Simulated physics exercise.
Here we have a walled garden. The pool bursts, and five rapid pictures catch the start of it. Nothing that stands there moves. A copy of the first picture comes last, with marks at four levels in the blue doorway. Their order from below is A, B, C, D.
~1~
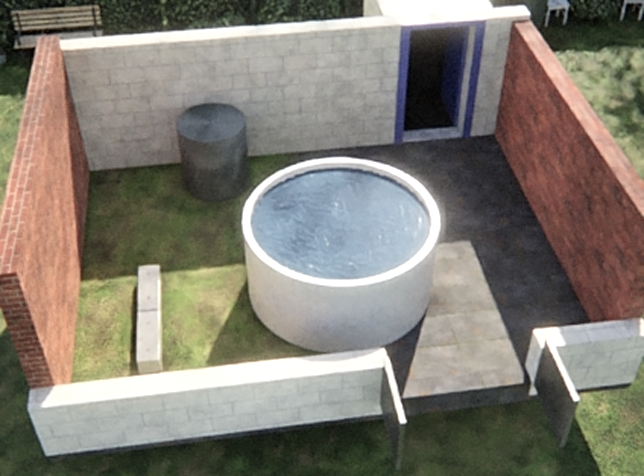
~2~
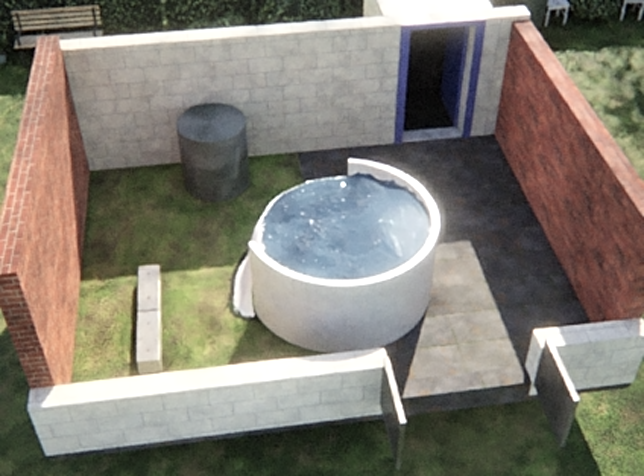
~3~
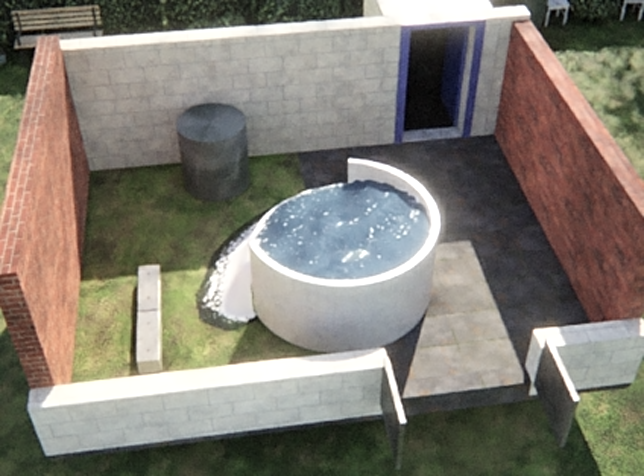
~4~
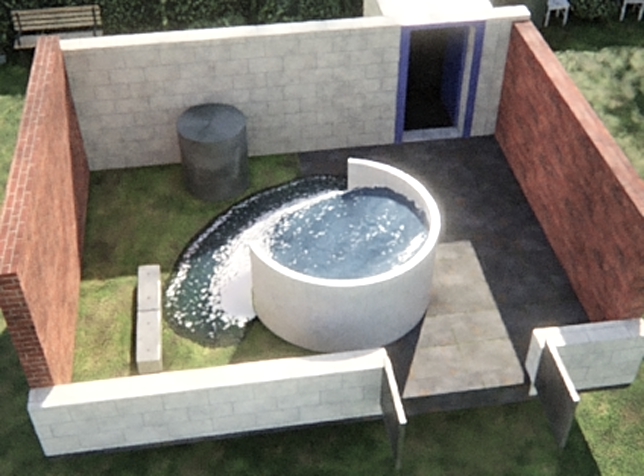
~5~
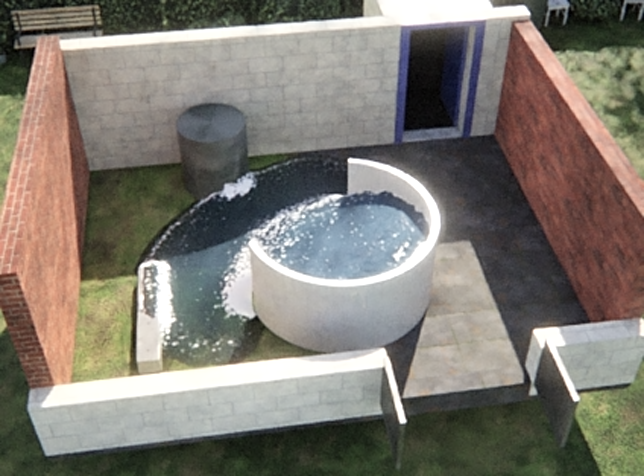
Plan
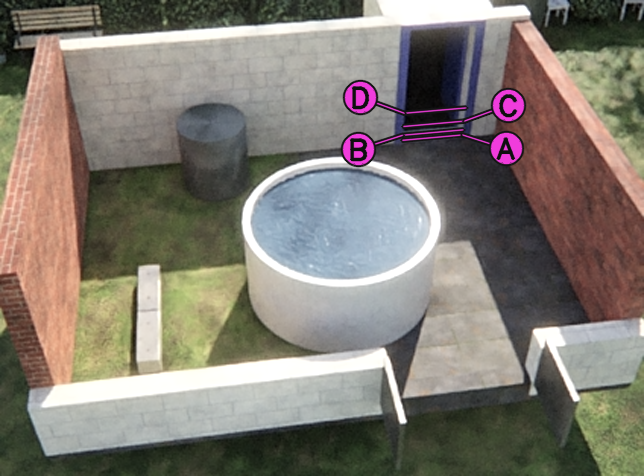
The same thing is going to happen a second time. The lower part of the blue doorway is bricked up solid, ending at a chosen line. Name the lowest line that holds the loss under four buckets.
Go for B.
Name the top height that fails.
Here it is height A.
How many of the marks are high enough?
Three of them.
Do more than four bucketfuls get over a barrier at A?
Yes, it does.
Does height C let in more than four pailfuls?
No, not at all.
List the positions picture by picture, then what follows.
In the first picture, water in the pool at rest, its middle at (341, 222); foot of the blue doorway at (432, 140); open gate at (460, 336).
In the second picture, front seen at (242, 285), 3 % of the ground wet.
In the third picture, front seen at (218, 304), 8 % of the ground wet.
In the fourth picture, front seen at (188, 326), 17 % of the ground wet.
In the fifth picture, front seen at (189, 341), 27 % of the ground wet.
On the marked copy, A at (432, 137); B at (433, 132); C at (434, 123); D at (435, 110); from the bottom up A, B, C, D.
If A is chosen, about 11 bucketfuls get in.
If B is chosen, a splash gets over, under a bucket.
If C is chosen, nothing gets over.
If D is chosen, nothing gets over.
